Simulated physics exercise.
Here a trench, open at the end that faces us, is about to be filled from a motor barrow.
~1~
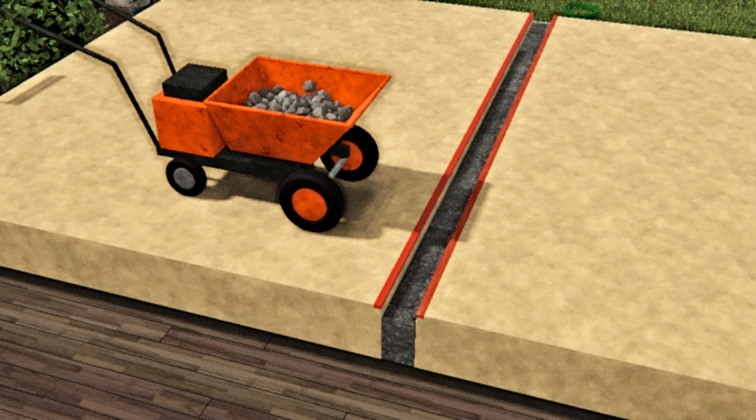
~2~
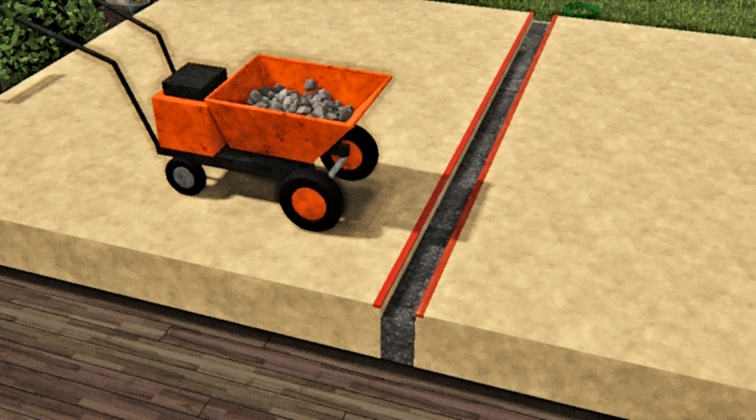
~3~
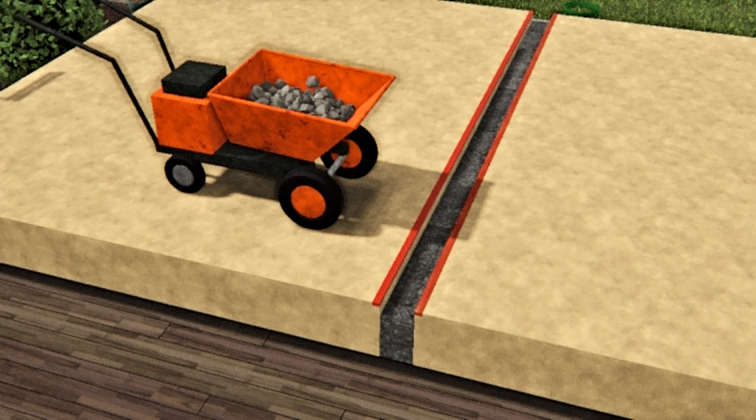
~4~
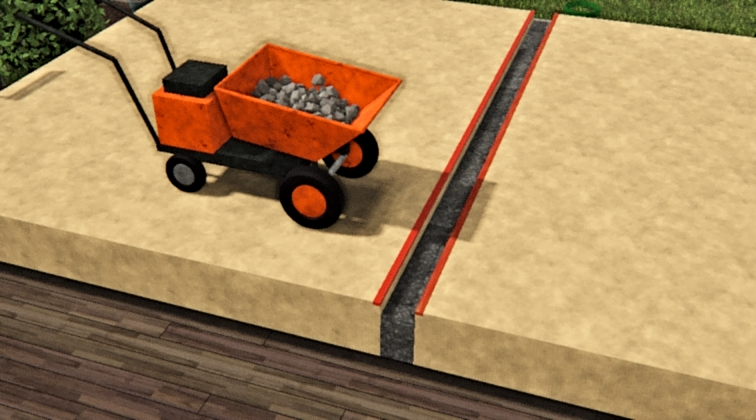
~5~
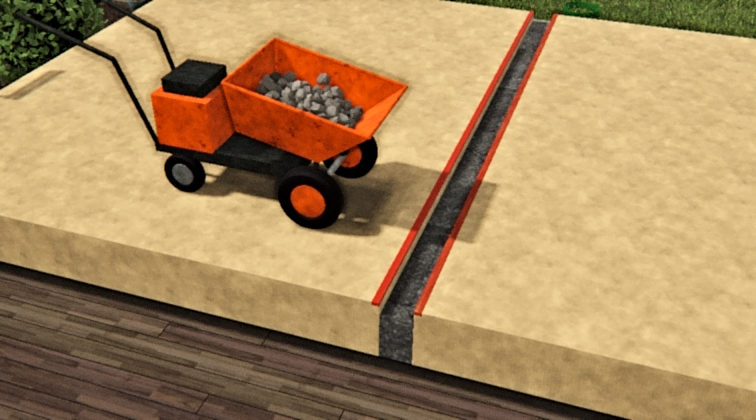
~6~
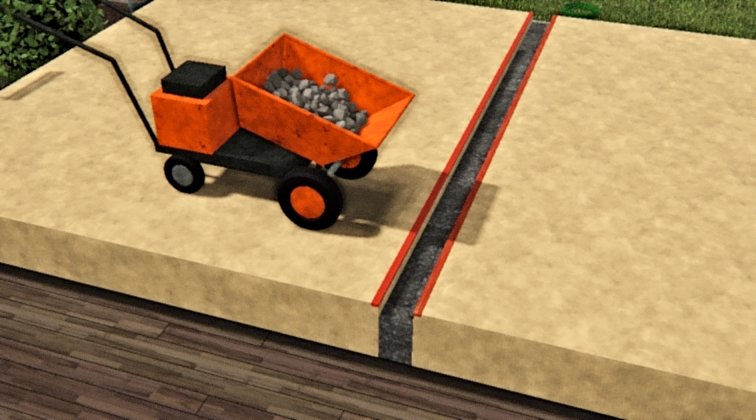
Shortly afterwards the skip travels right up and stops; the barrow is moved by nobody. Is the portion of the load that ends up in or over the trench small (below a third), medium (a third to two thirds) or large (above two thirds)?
Medium.
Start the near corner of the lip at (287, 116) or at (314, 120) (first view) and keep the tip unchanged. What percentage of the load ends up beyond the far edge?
You'd get 0 in a hundred the first time and 0 in a hundred the second.
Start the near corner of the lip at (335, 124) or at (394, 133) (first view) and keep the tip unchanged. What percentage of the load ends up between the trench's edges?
You'd get around 50 in a hundred, then 0 in a hundred.
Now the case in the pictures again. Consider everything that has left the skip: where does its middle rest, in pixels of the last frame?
Somewhere around (447, 221) in the final view.
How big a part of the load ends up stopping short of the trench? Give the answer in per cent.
I'd estimate about 0 per cent of the load.
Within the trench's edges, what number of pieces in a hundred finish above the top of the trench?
Estimate: Near 45 per cent.
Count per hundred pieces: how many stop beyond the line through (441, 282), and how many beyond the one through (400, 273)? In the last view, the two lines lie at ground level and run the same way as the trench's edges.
Estimate, first then second: 20 %, 70 %.
Just after the last frame, skip tipped steeply; every one in the skip.
A moment on, skip tipped steeply; the larger part in the skip; about a tenth in or heaped over the trench; just a few beyond it; just a few falling.
Further on, skip tipped right over; roughly a third in the skip; roughly half in or heaped over the trench; roughly a quarter beyond it.
When it is over, skip tipped right over; roughly a quarter in the skip; roughly half in or heaped over the trench; roughly a quarter beyond it.
